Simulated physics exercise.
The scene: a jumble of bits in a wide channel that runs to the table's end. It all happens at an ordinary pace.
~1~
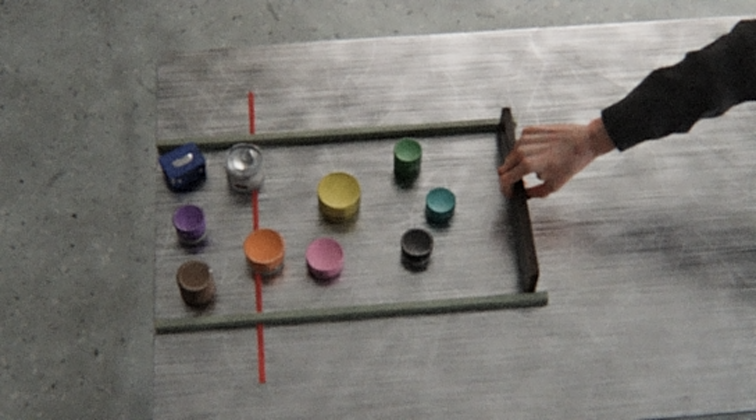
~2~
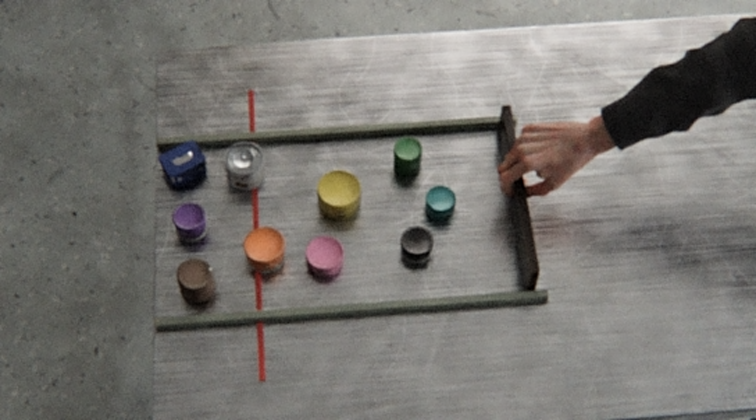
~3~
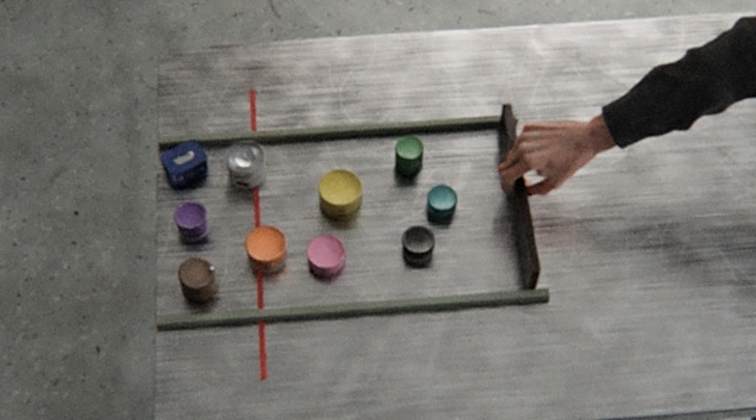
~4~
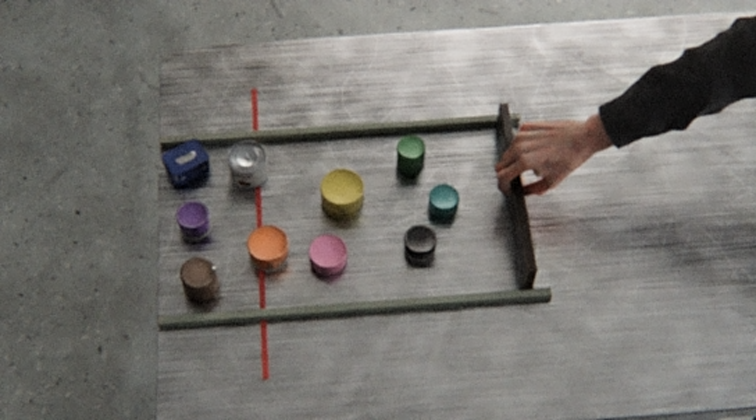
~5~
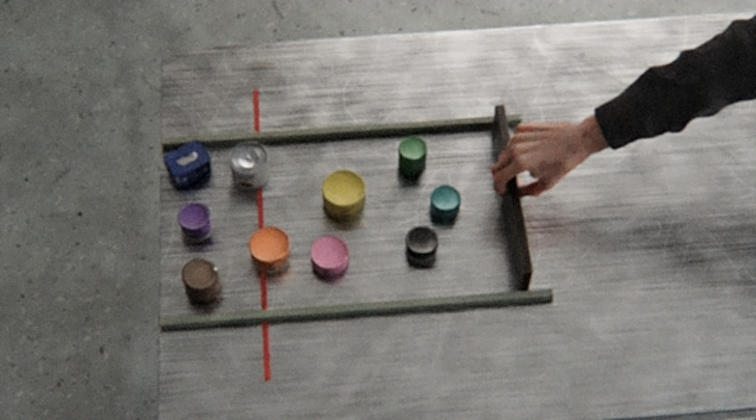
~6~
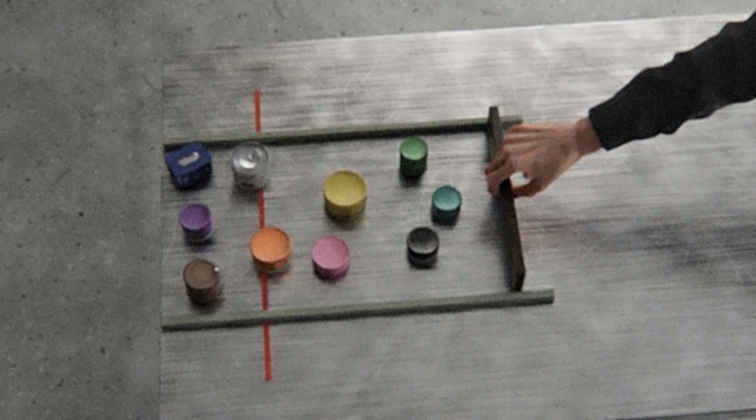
A hand slides a dark board slightly left along a channel holding scattered colourful pots.
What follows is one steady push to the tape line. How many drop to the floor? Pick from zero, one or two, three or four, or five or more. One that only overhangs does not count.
The number that fall off is zero.
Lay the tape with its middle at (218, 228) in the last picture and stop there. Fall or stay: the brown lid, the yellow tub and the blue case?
The brown lid survives, the yellow tub remains up, the blue case falls.
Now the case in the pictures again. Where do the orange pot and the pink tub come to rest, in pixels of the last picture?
Near (214, 247) and (246, 293).
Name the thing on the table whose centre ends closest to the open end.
The blue case.
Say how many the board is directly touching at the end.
In contact: 5.
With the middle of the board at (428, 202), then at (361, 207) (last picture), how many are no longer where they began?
At the one place 3, at the other 5.
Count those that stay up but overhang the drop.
1 of them.
A little later, none off yet; blue case at rest near (189, 165); purple pot at rest near (197, 222); brown lid at rest near (202, 280).
When it is over, the number that fall off is zero.
